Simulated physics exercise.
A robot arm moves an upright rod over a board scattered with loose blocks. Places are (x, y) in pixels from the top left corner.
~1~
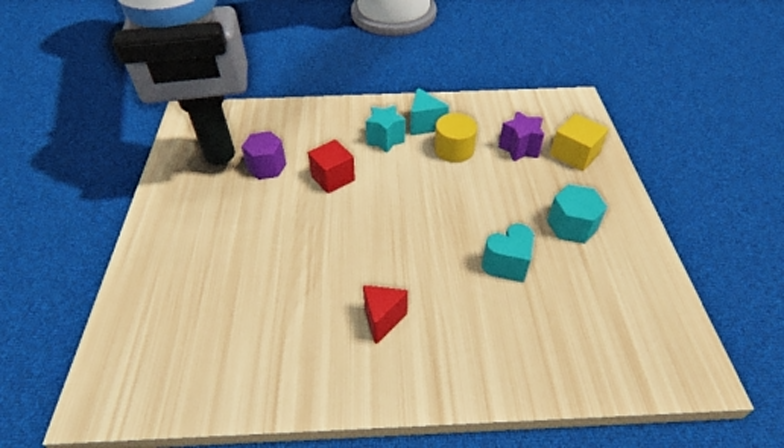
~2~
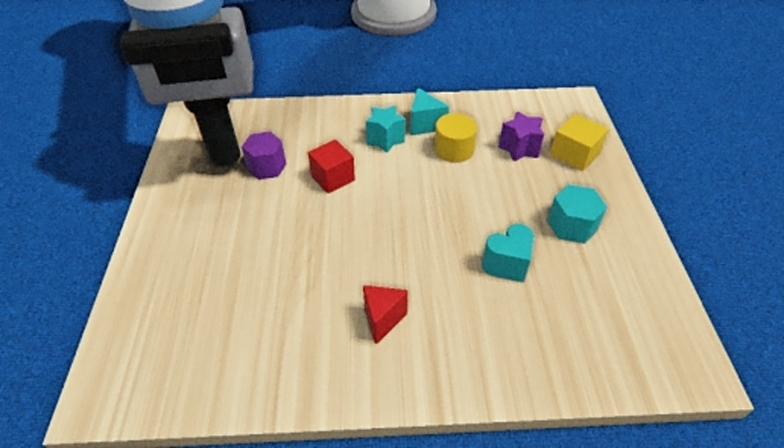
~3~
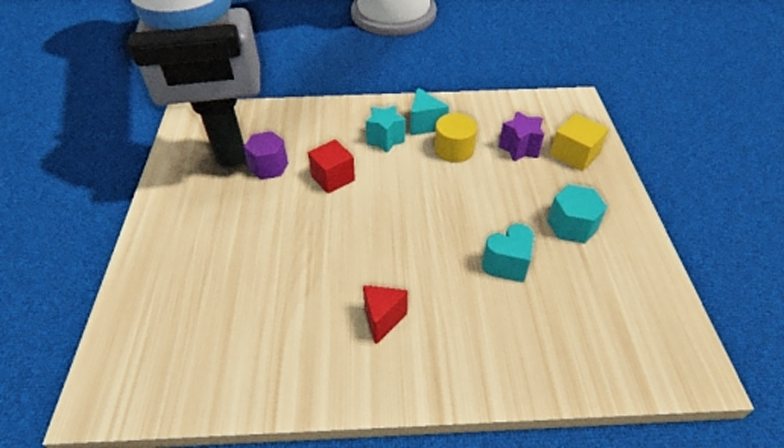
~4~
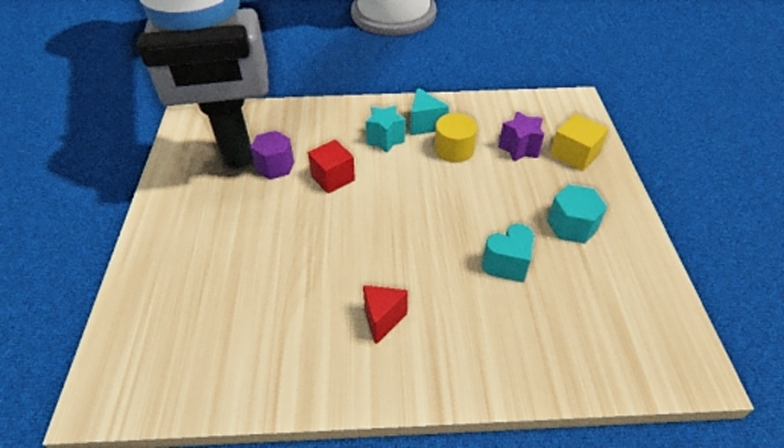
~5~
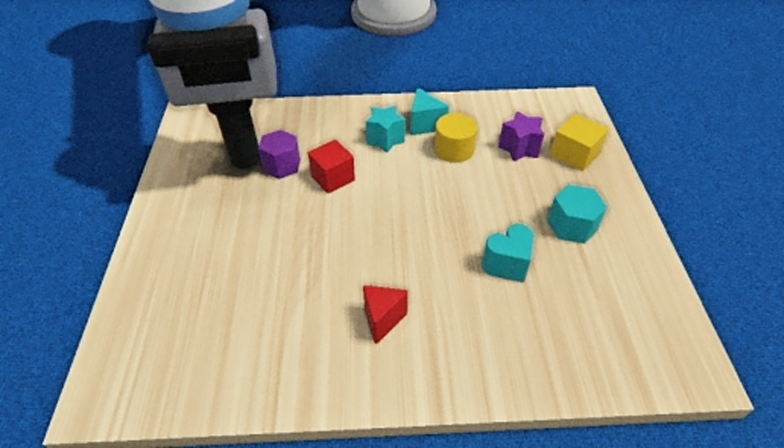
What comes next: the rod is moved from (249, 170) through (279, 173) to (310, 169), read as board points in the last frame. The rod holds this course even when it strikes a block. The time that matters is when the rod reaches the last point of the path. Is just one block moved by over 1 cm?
Answer: No.
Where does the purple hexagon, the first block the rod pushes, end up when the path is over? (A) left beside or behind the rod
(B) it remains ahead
B - it remains ahead.
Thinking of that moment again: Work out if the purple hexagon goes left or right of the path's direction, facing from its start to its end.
To the left.
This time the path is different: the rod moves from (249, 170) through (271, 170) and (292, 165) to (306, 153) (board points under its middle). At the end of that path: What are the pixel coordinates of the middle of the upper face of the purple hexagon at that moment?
The answer is (336, 127).
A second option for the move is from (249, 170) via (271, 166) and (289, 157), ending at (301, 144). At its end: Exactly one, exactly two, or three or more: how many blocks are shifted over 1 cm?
Total moved: One.
On the path given first. Halfway along, rod (277, 163); purple hexagon (306, 138), turned 25° anticlockwise; red square block (334, 154).
At the end, rod (309, 159); purple hexagon (333, 130), turned 50° anticlockwise; red square block (347, 154), turned 25° clockwise; turquoise star block still.
